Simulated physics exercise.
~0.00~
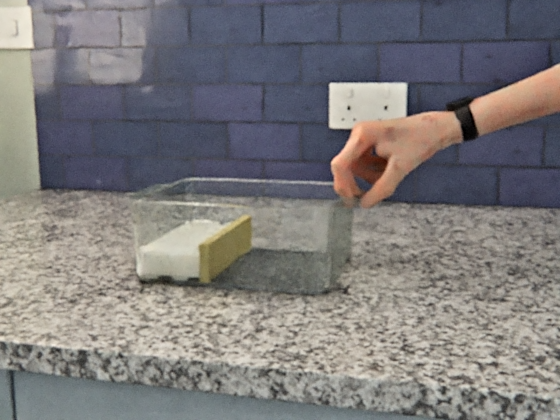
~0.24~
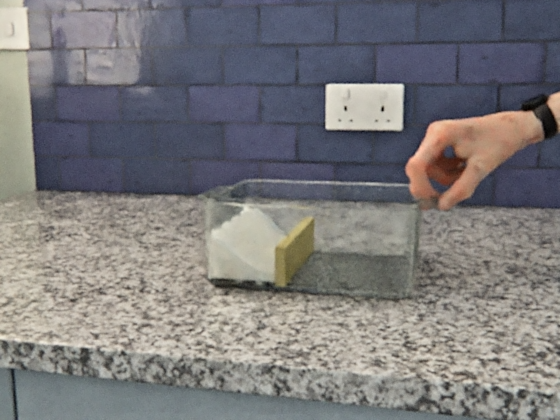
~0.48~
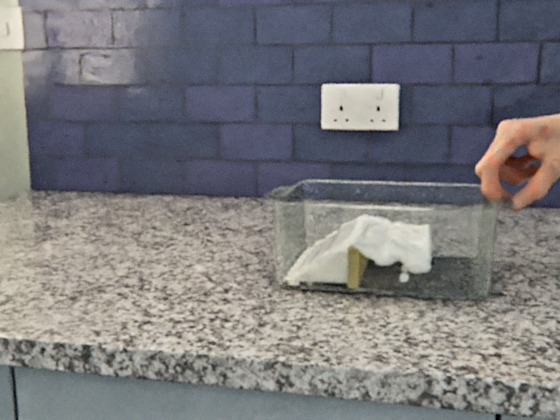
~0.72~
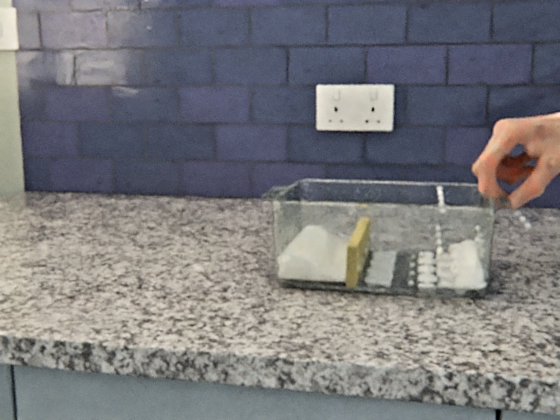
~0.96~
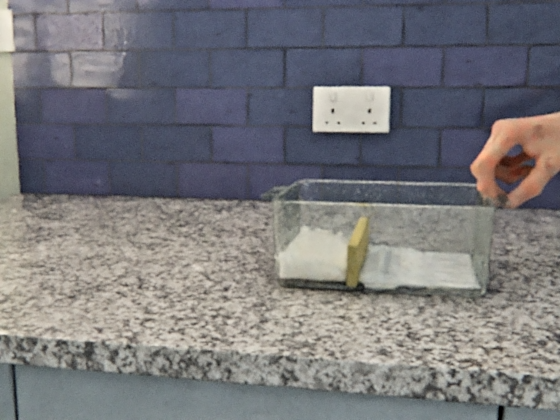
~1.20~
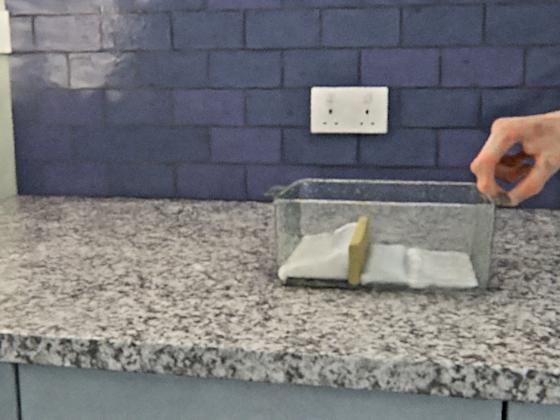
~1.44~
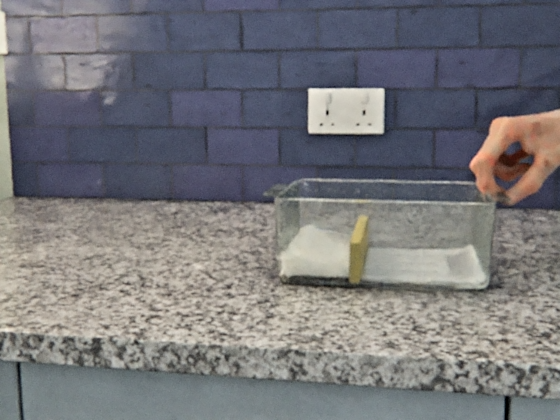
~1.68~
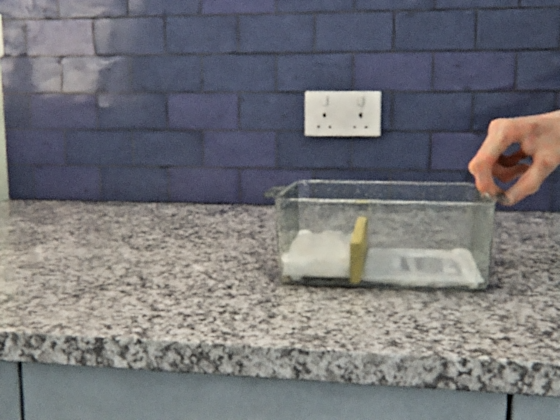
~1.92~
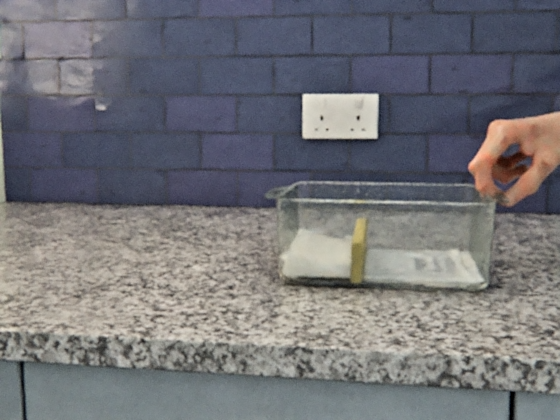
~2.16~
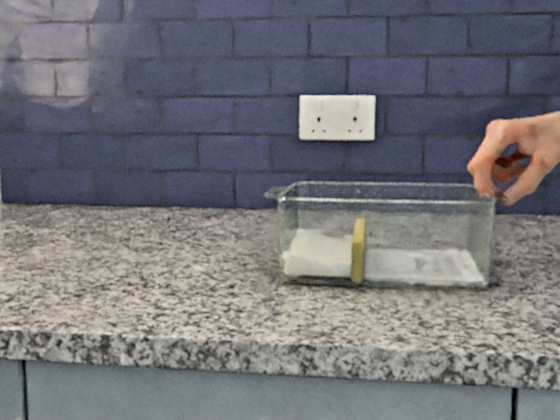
A hand with a black band on its wrist grips the right end of a clear oblong tub on a speckled grey stone counter, seen from the front against glossy blue-purple tiles and a white double socket. An upright yellow divider splits the tub, with white milk on the left and the right part empty. The hand pulls the tub to the right, and the milk piles up against the divider, then surges over it. It splashes across the right part as the tub stops. The milk settles, lying on both sides of the still-upright divider, the hand still at the rim.
